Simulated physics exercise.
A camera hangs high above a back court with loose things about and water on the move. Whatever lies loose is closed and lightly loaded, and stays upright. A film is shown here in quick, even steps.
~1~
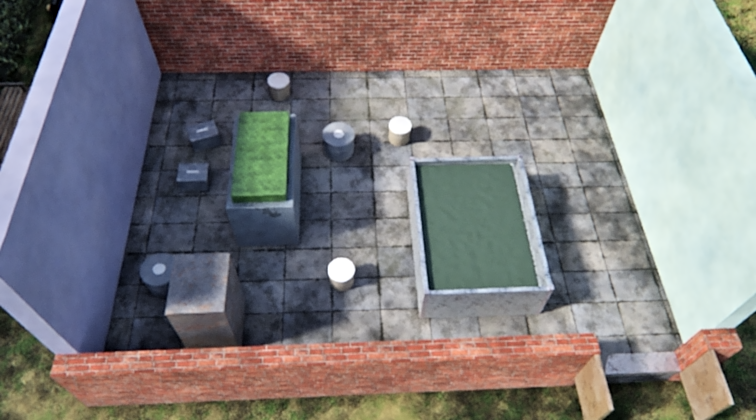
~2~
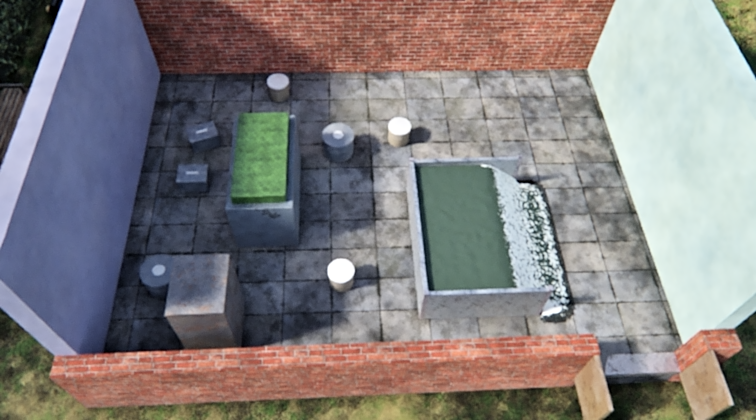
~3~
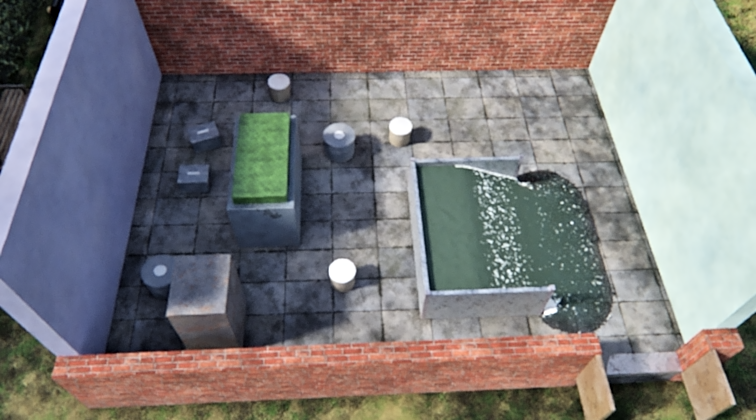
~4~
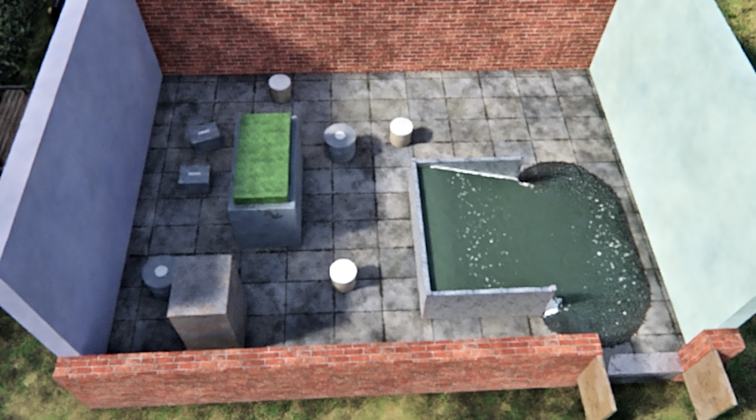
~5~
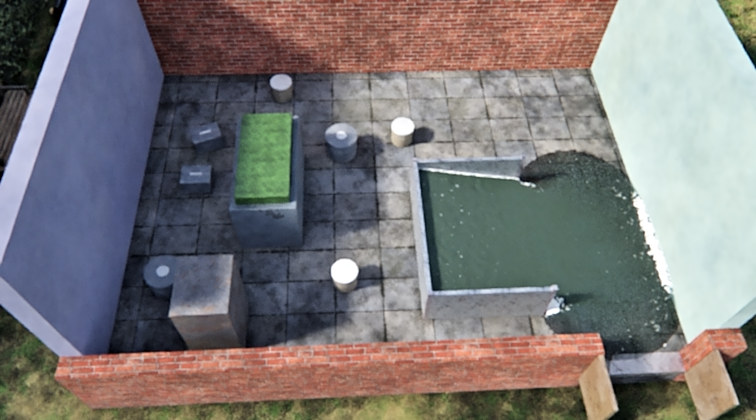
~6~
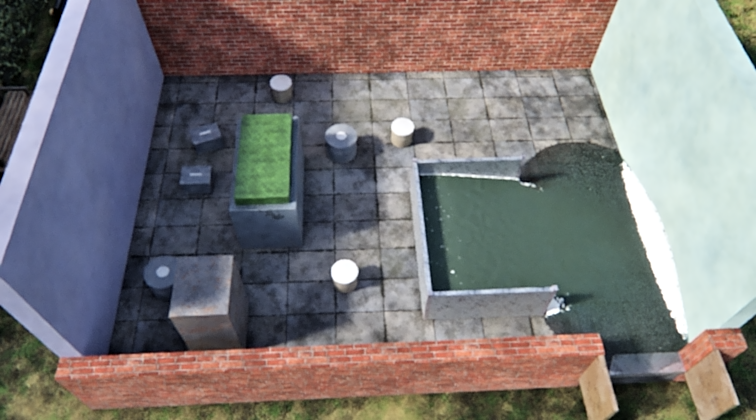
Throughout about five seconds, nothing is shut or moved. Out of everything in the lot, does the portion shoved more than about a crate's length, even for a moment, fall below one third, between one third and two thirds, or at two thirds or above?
Looks to me like under one in three get shifted a long way.
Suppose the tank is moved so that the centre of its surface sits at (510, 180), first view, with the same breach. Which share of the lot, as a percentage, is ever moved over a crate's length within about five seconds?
About 0 per cent.
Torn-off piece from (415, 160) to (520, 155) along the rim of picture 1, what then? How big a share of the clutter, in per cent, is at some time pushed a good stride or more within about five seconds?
Roughly 70 in a hundred.
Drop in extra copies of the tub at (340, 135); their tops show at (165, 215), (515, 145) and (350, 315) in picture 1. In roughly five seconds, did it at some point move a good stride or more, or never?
Per listing: Largely stays, largely stays, largely stays.
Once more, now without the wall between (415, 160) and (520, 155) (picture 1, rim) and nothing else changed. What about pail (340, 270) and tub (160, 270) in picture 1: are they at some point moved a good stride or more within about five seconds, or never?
Lab note - in sequence: Never that far; never that far.
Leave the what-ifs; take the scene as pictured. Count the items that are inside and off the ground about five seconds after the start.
I count 0.
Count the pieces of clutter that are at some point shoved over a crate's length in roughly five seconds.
It adds up to 0.
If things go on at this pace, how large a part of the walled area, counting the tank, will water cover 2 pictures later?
About 25 in a hundred.
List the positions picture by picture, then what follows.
A tub at (338, 134), on the bottom; a pail at (341, 269), on the bottom; 0 of 7 have shifted, in the first frame.
A tub at (338, 135), on the bottom; a pail at (341, 270), on the bottom; 0 of 7 have shifted, in the second frame.
A tub at (339, 135), on the bottom; a pail at (342, 270), on the bottom; 0 of 7 have shifted, in the third frame.
A tub at (340, 136), on the bottom; a pail at (343, 271), on the bottom; 0 of 7 have shifted, in the fourth frame.
A tub at (341, 135) rests on the ground; a pail at (344, 271), on the bottom; 0 of 7 have shifted, in the fifth frame.
A tub at (341, 136) rests on the ground; a pail at (344, 271) rests on the ground; 0 of 7 have shifted, in the sixth frame.
A moment on, 0 of 7 are well off their spots; 0 afloat.
Next, 0 of 7 are well off their spots; 0 afloat.
Later, 0 of 7 are well off their spots; 0 afloat.
In the end, 0 of 7 are well off their spots, and 0 have been at some point; 0 afloat.
